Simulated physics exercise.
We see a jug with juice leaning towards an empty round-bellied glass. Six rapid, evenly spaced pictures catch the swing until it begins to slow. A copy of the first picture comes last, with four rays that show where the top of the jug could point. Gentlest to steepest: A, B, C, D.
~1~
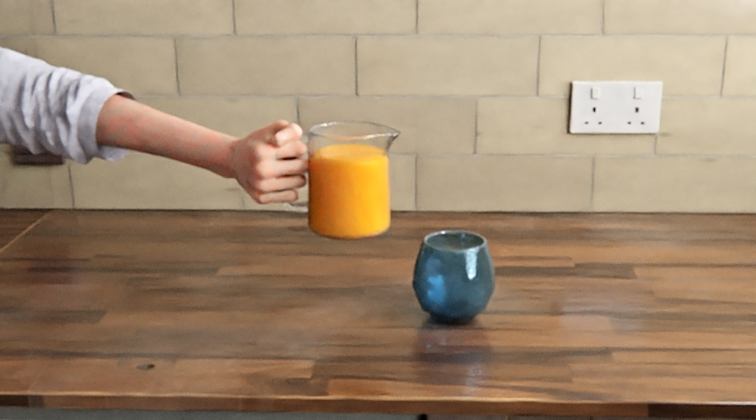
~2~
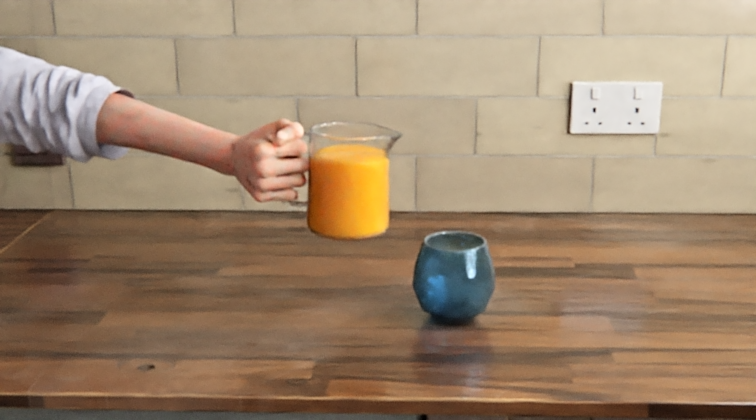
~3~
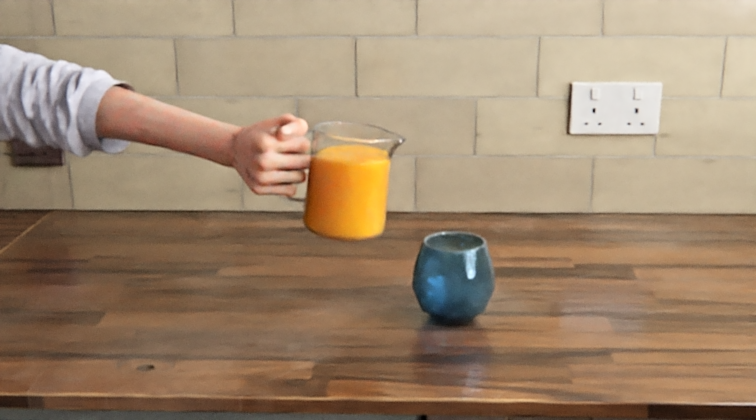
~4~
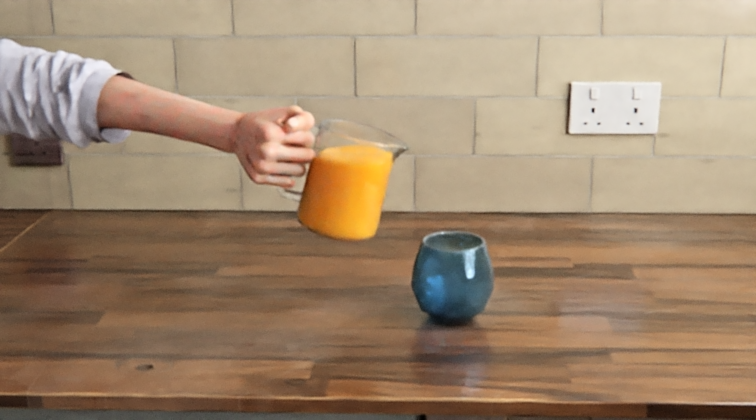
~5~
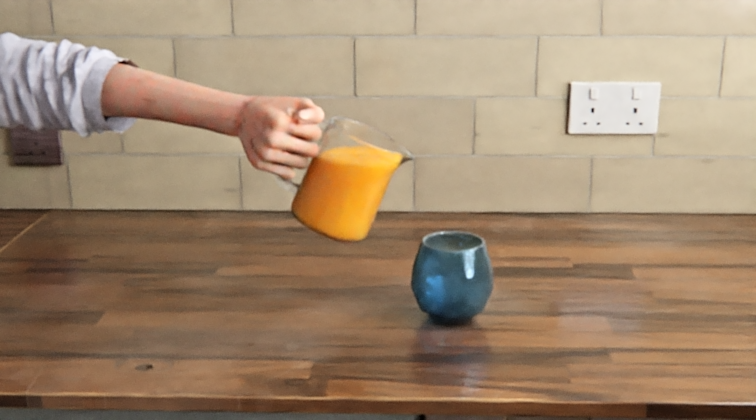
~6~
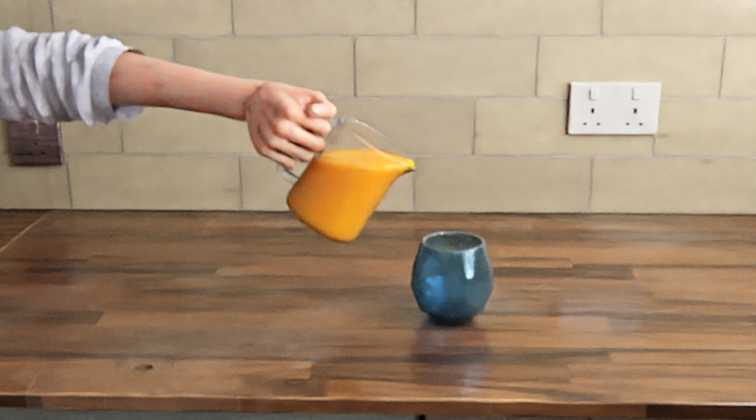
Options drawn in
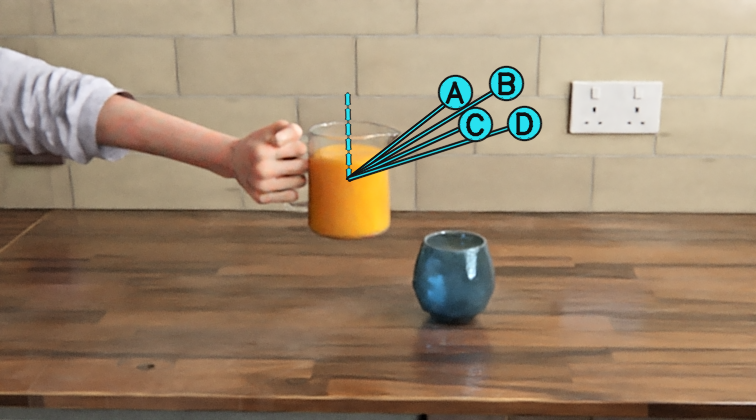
Hand holding a glass jug of orange juice above a wooden worktop, gradually tilting it rightward near a round blue glass.
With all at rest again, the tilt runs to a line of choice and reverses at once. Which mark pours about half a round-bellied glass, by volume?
C works best here.
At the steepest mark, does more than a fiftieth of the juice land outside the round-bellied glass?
No, it does not.
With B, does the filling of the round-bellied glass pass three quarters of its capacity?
No, it does not.
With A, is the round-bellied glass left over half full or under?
Under.
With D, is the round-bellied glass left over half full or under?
Over half.
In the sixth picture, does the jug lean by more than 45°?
No, it does not.
In cyan, A at (443, 105); B at (492, 92); C at (458, 129); D at (507, 128).
Choosing A, the round-bellied glass ends with about 24 % of what it can hold.
Choosing B, the round-bellied glass ends with about 35 % of what it can hold.
Choosing C, the round-bellied glass ends with about 49 % of what it can hold.
Choosing D, the round-bellied glass ends with about 64 % of what it can hold.
